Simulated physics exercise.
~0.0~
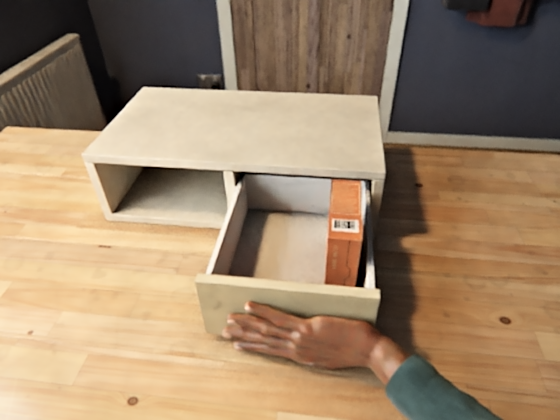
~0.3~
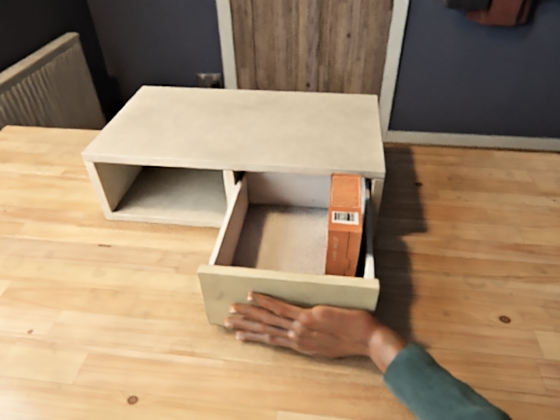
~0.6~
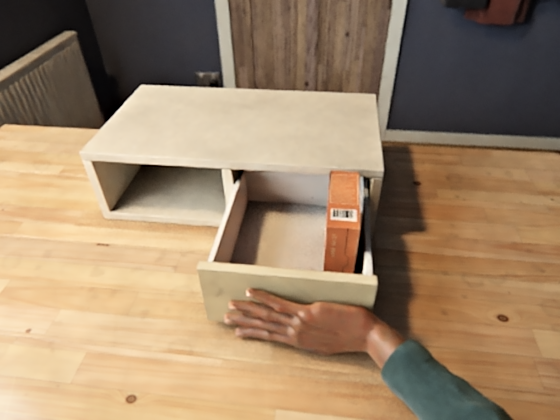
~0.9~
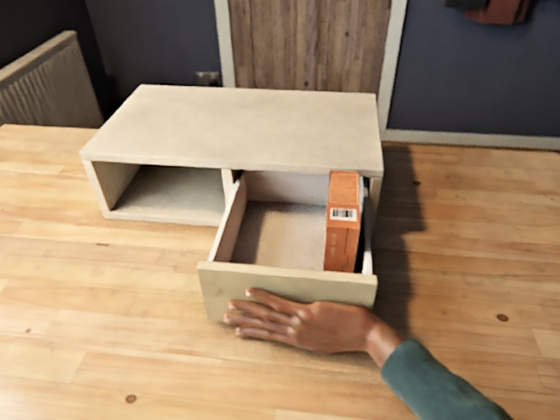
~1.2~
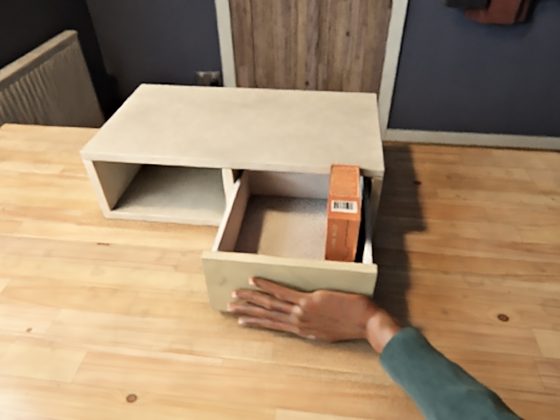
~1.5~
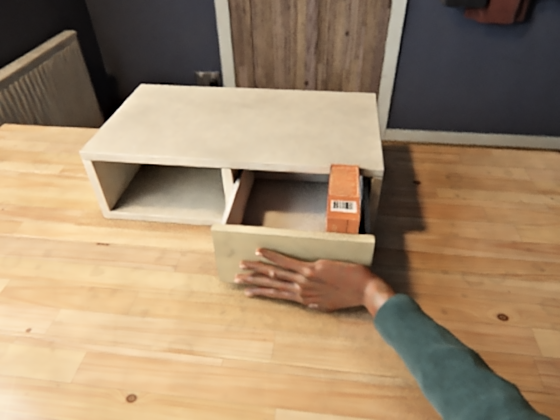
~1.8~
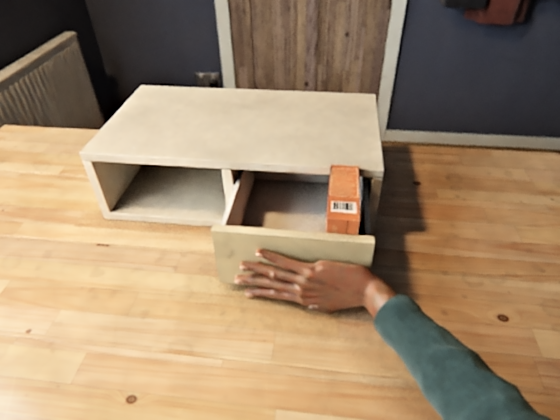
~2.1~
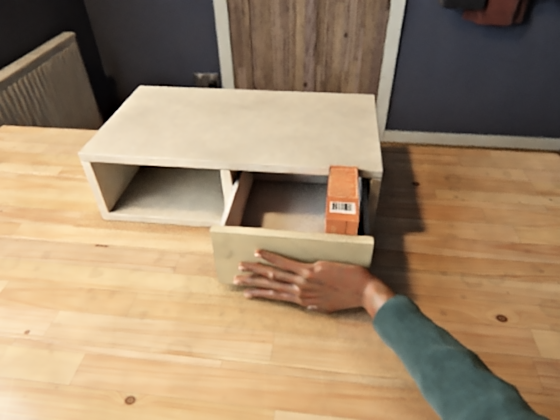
On a light wooden tabletop in a room with dark walls, seen from above and in front by a slightly swaying camera, sits a pale chest with an open compartment on the left and a pulled-out drawer on the right. An orange packet stands along the drawer's right side. A hand in a green sleeve rests against the drawer front and pushes it a little inward, then pauses. It pushes again, carrying the drawer and packet farther back towards the chest. The drawer then stops and stays partly open, with the packet still showing and the hand against the front.
